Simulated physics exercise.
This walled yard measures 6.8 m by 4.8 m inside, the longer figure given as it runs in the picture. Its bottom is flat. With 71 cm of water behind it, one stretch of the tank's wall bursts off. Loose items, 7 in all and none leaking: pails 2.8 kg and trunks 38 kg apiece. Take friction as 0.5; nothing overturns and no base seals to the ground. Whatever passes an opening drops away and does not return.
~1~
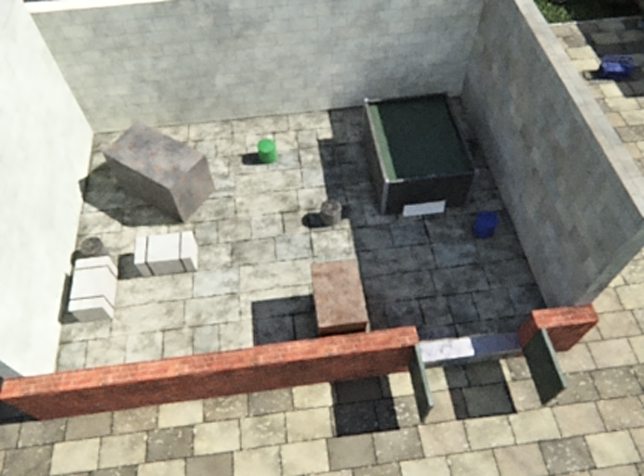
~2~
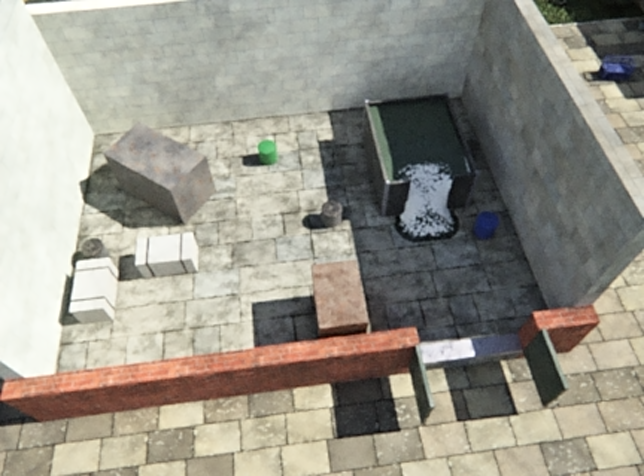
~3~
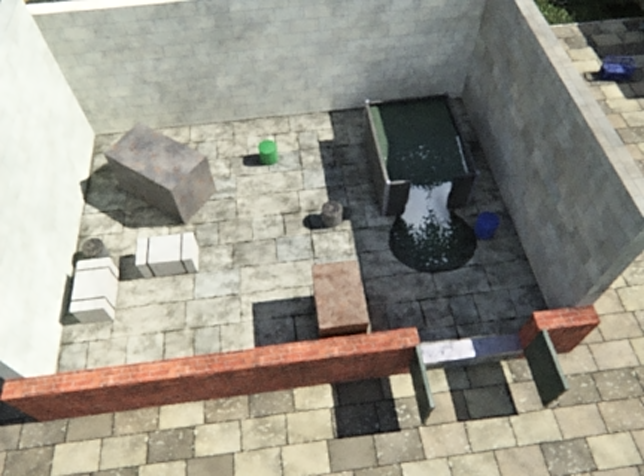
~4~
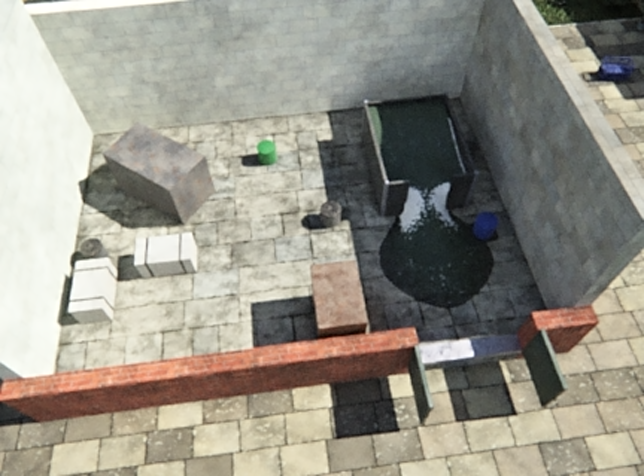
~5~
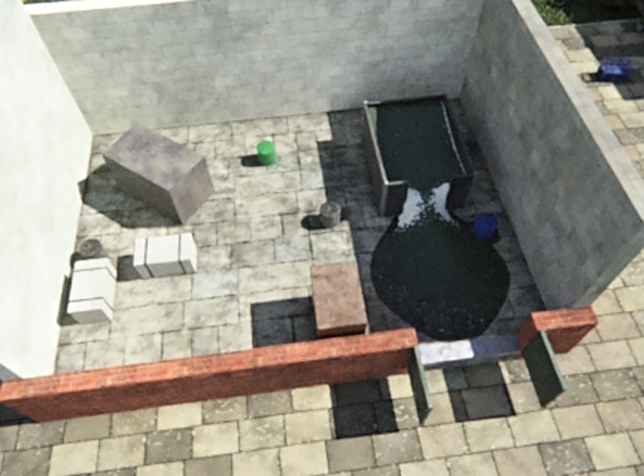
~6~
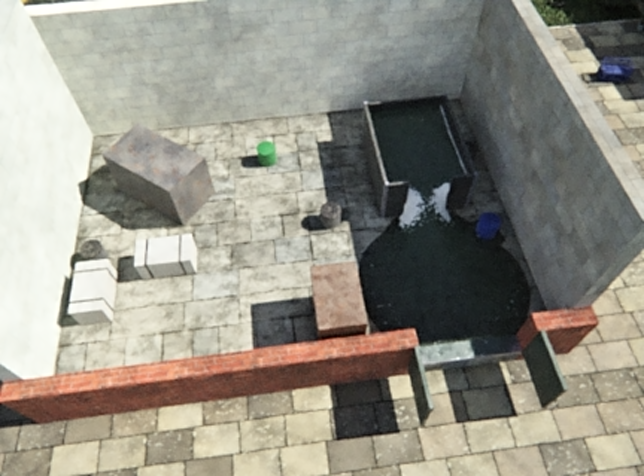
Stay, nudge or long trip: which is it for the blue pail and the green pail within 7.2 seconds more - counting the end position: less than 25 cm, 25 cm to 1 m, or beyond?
Blue pail travels far; green pail holds its place.
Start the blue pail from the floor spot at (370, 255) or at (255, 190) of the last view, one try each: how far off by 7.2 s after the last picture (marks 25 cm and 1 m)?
In that order: It is nudged along; it holds its place.
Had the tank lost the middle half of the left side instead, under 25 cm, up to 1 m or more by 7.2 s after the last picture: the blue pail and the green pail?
In that case the blue pail barely shifts, the green pail gets carried off.
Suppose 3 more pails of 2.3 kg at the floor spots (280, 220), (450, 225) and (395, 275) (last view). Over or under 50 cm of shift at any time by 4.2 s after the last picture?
In that order: Short of it, more, past it.
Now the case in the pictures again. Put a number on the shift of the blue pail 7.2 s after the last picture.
About 200 cm.
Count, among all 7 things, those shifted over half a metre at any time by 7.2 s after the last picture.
I count 2.
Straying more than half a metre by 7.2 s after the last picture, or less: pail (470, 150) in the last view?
Answer: More.
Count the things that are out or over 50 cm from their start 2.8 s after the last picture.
By then 0.
Then, 0.9 s after the last picture the blue pail is near (509, 218), 0.3 m from its start, aground; the green pail is near (266, 148), 0.0 m from its start, aground; 0 of 7 are out; 0 afloat.
Then, 2.8 s after the last picture the blue pail is near (481, 196), 0.5 m from its start, aground; the green pail is near (266, 148), 0.0 m from its start, aground; 0 of 7 are out; 0 afloat.
Then, 4.8 s after the last picture the blue pail is near (476, 164), 1.2 m from its start, afloat; the green pail is near (266, 148), 0.0 m from its start, aground; 0 of 7 are out; 1 afloat.
Then, 7.2 s after the last picture the blue pail is near (466, 122), 2.1 m from its start, aground; the green pail is near (266, 148), 0.0 m from its start, aground; 0 of 7 are out; 0 afloat.
